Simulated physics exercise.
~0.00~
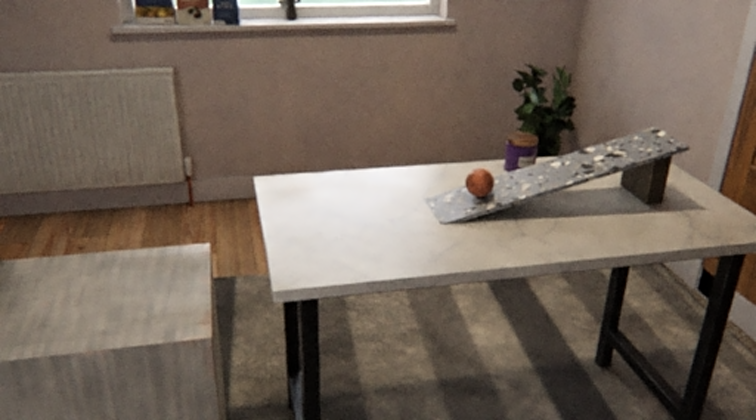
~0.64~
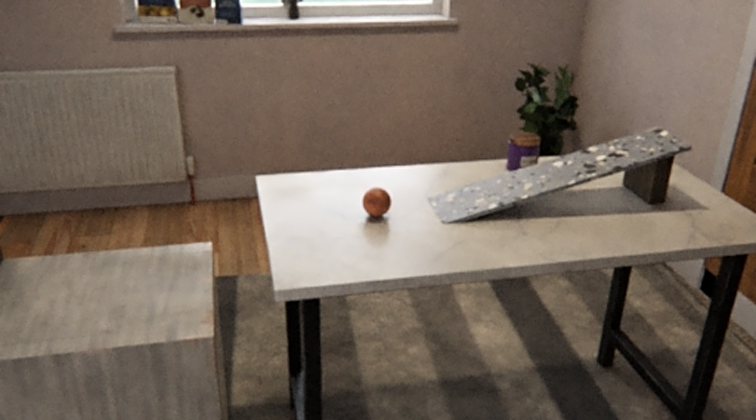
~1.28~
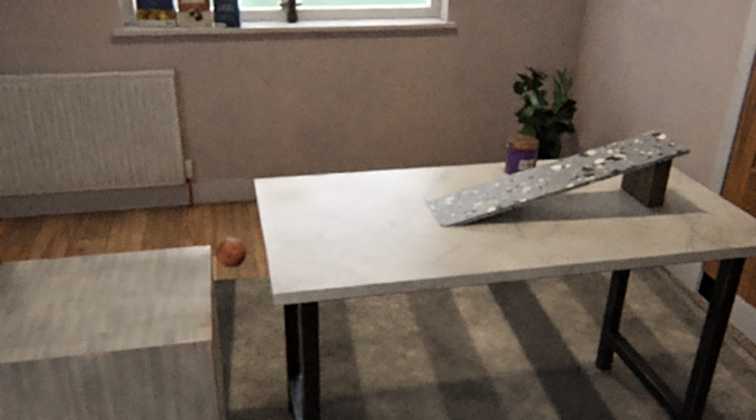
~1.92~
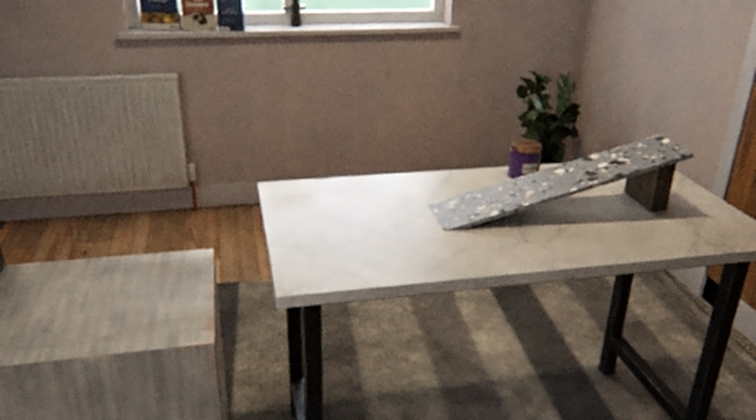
In a room, an orange ball rolls left off a table and drops into the gap.
